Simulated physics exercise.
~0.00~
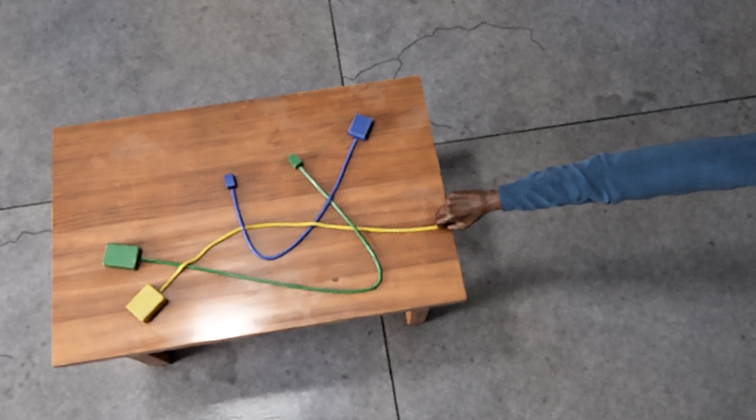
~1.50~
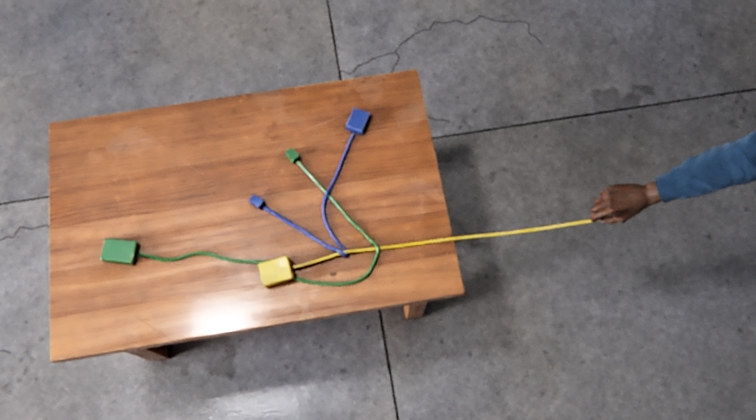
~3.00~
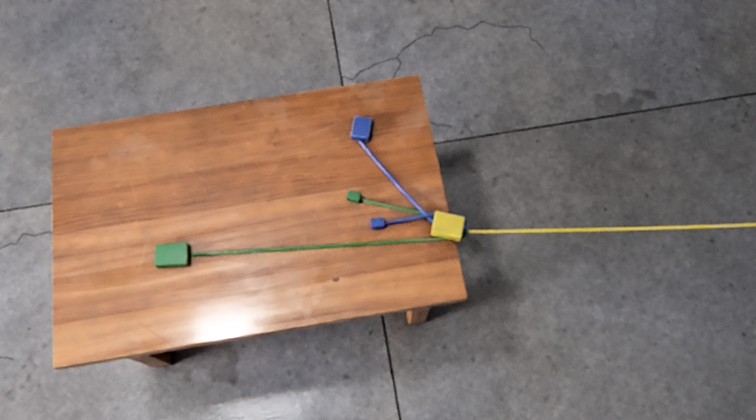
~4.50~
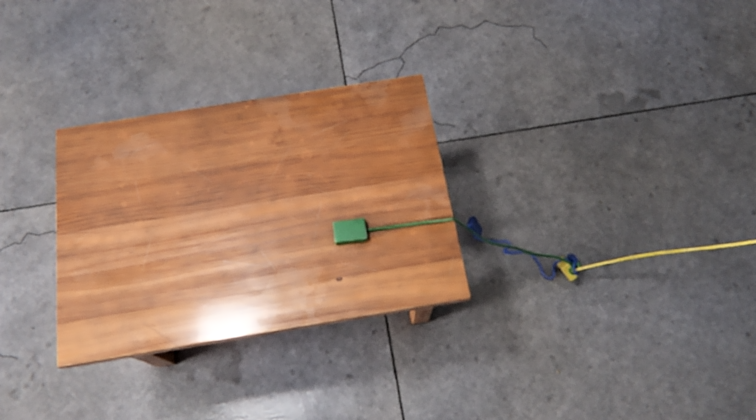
A hand pulled a yellow cord to the right across a wooden table, and its block snagged the tangled blue and green cords, dragging the yellow and blue blocks over the edge while the green block slid rightward but stayed on top.
